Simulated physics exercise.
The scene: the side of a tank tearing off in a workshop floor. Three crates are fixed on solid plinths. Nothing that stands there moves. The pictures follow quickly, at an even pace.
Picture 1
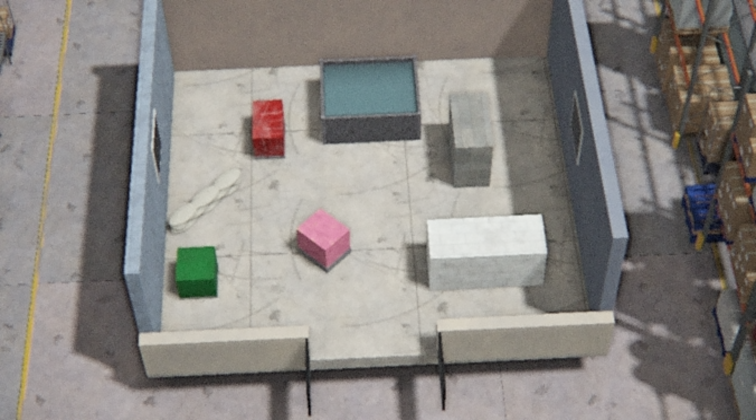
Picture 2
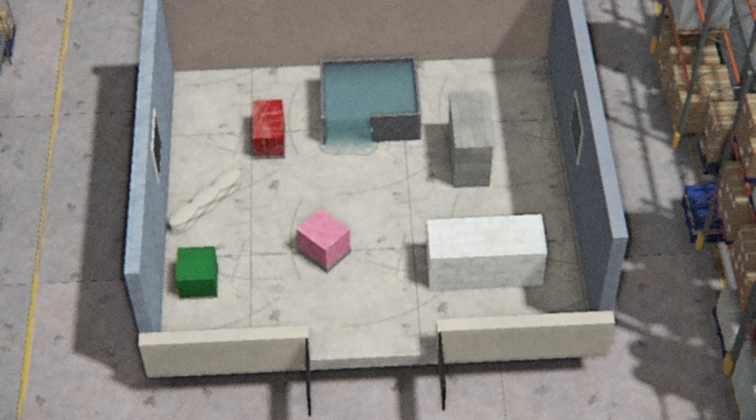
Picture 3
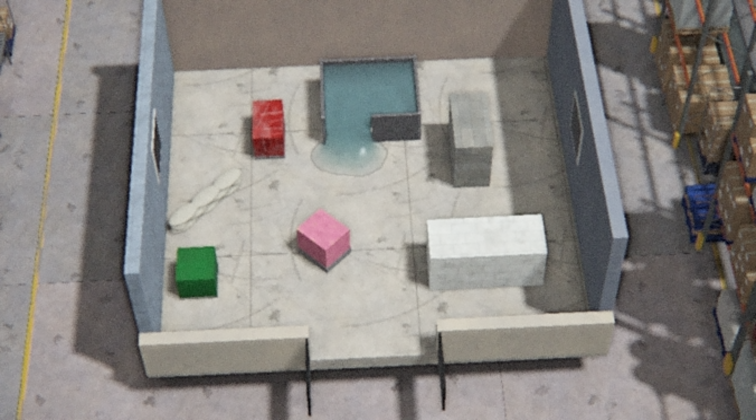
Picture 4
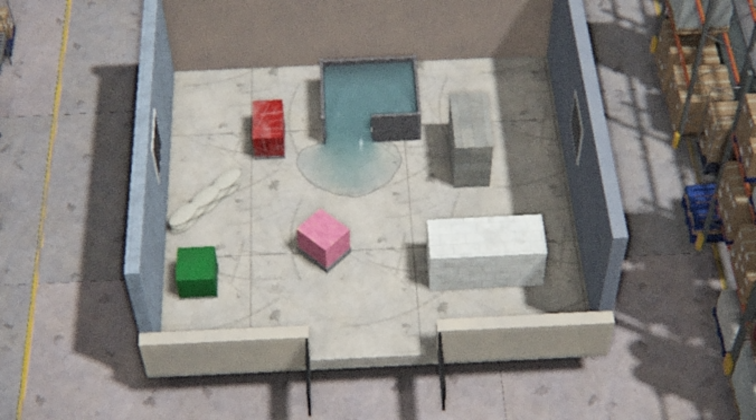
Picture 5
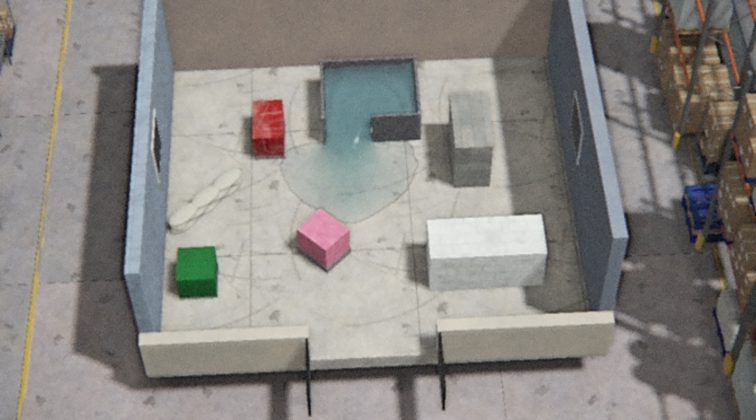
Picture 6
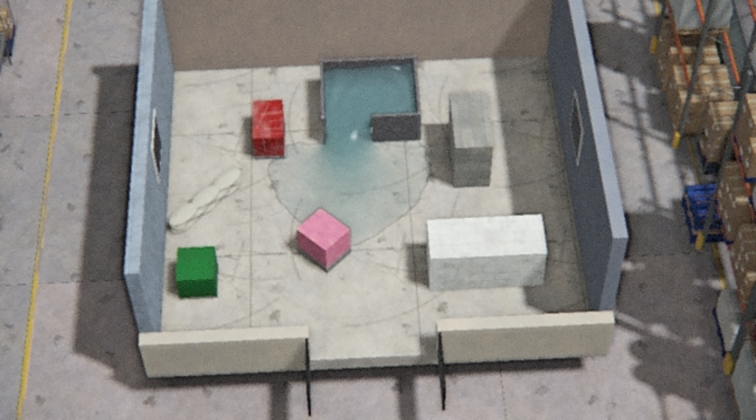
Water pours from the front left of an open grey tank once part of its side is gone, spreading in a widening, thinning fan across the pale floor to the pink box. The tank stands at the back of a walled workshop bay, seen from high above by a still camera. Red and green boxes sit left, grey and white blocks right, all unmoving.
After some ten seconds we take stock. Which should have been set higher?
In the end: The green crate is soaked; the pink crate is soaked; the red crate keeps dry.
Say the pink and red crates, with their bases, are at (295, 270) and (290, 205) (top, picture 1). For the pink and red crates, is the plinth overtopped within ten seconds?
One by one: Pink is wetted; red is wetted.
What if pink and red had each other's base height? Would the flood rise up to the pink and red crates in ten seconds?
In short: The pink one ends up wet; the red one keeps dry.
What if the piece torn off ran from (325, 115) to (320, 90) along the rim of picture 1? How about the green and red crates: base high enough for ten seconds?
Green is topped, red is soaked.
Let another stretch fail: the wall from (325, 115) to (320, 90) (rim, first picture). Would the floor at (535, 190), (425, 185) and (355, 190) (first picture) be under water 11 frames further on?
In that order: Not flooded, free of water, wet.
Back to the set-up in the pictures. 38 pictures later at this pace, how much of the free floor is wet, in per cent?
Close to 55 %.
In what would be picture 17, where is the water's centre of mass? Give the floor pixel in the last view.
Around (351, 175).
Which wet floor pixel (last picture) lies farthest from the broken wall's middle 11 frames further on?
At about (202, 353).
A moment on, water covers 25 % of the floor; the green crate not reached, the pink crate water round its plinth, the red crate water round its plinth.
Next, water covers 40 % of the floor; the green crate water round its plinth, the pink crate water round its plinth, the red crate water round its plinth.
Then, water covers 50 % of the floor; the green crate water round its plinth, the pink crate water round its plinth, the red crate water round its plinth.
Later, water covers 55 % of the floor; the green crate water round its plinth, the pink crate water round its plinth, the red crate water round its plinth.
In the end, water covers 70 % of the floor; the green crate was topped, the pink crate was topped, the red crate stayed above the water.
